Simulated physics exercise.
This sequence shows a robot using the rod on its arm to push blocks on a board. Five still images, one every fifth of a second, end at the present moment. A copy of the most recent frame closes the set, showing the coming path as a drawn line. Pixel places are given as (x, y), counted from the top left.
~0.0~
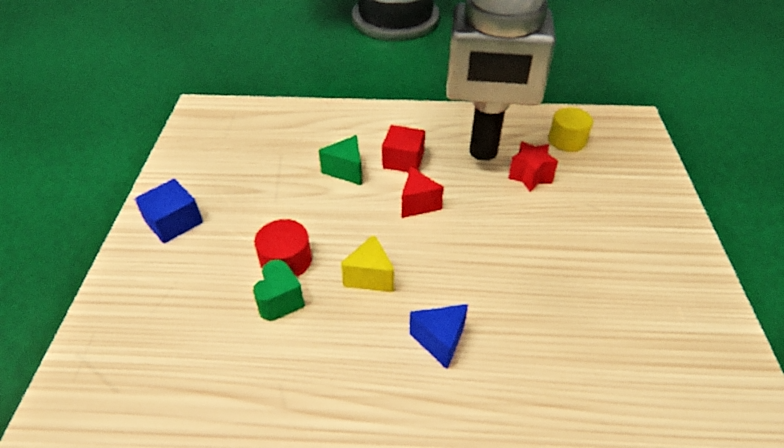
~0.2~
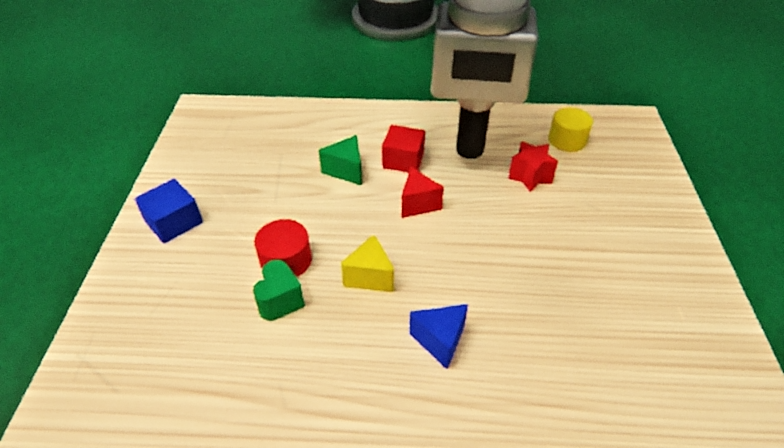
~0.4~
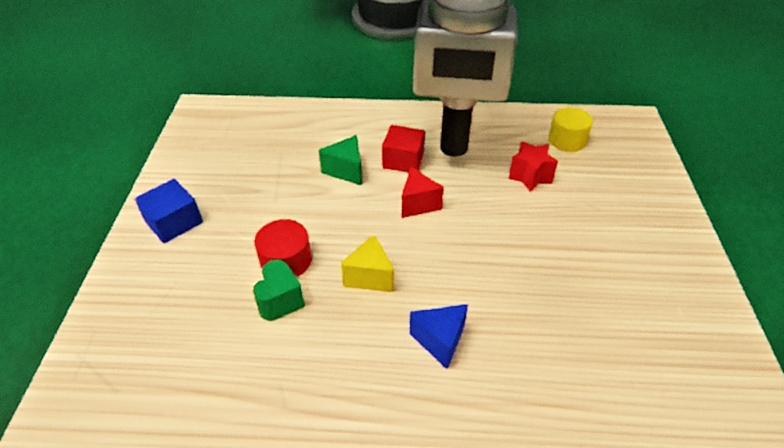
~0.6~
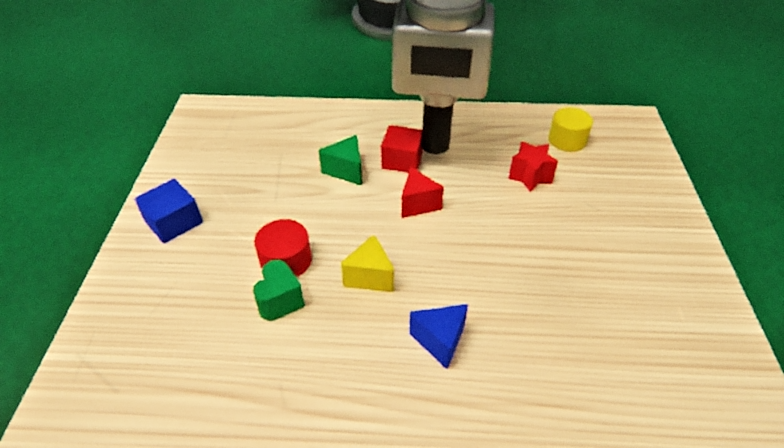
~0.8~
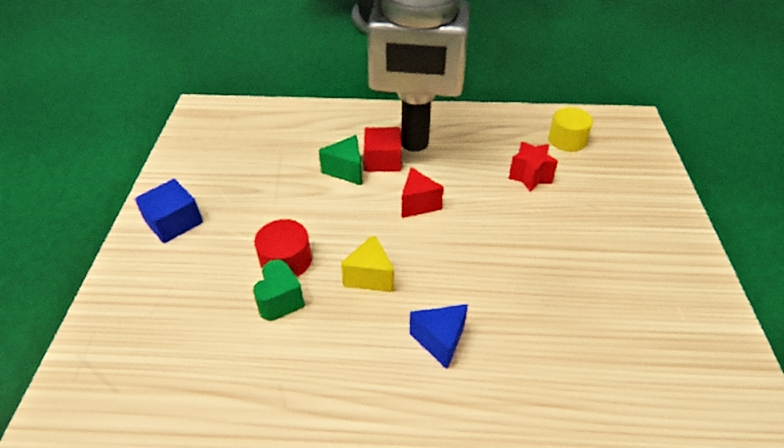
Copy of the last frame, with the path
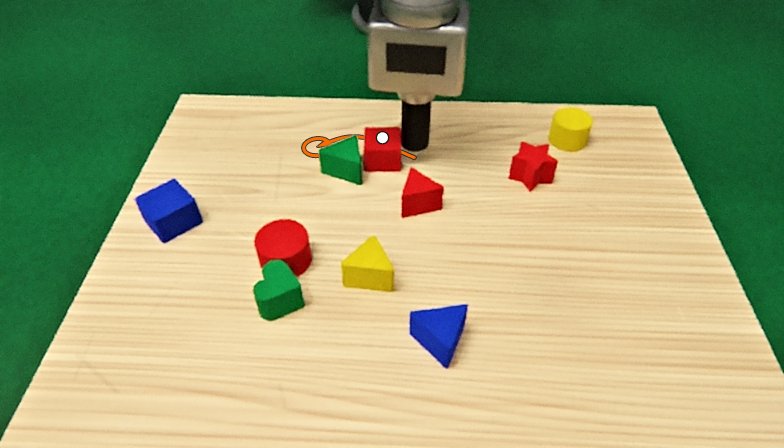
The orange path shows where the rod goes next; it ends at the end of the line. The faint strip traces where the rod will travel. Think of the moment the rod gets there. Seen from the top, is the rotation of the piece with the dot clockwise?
My answer is no.
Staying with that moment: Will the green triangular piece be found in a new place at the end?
Yes, I think so.
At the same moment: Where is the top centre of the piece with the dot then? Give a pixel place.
Answer: (309, 146).
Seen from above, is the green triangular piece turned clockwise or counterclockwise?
It spins anti-clockwise.
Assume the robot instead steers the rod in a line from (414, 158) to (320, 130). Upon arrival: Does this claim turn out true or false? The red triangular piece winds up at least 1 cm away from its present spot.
False.
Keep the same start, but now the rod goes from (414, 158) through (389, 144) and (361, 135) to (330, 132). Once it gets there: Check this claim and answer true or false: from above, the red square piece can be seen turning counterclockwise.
The claim holds.
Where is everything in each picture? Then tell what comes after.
Tip of the rod at (483, 152), middles of tops, green triangular piece at (345, 149), red square piece at (404, 138), red triangular piece at (419, 183), in the first picture.
Rod at (470, 150), nothing pushed, in the second picture.
Rod at (454, 148), nothing pushed, in the third picture.
Rod at (436, 146), nothing pushed, in the fourth picture.
Rod at (415, 143), green triangular piece at (345, 149), red square piece at (382, 138), red triangular piece at (419, 183), in the fifth picture.
The line goes from (414, 158) over (384, 144) and (351, 137) to (317, 147); the dot is on the red square piece.
What follows on the original path. One third of the way, rod at (383, 130); green triangular piece at (335, 151), turned 35° anticlockwise; red square piece at (355, 132), turned 40° anticlockwise.
Two thirds of the way, rod at (349, 123); green triangular piece at (330, 154), turned 65° anticlockwise; red square piece at (333, 132), turned 70° anticlockwise.
At the end, rod at (315, 133); green triangular piece at (327, 165), turned 100° anticlockwise; red square piece at (309, 146), turned 105° anticlockwise; red triangular piece unmoved.
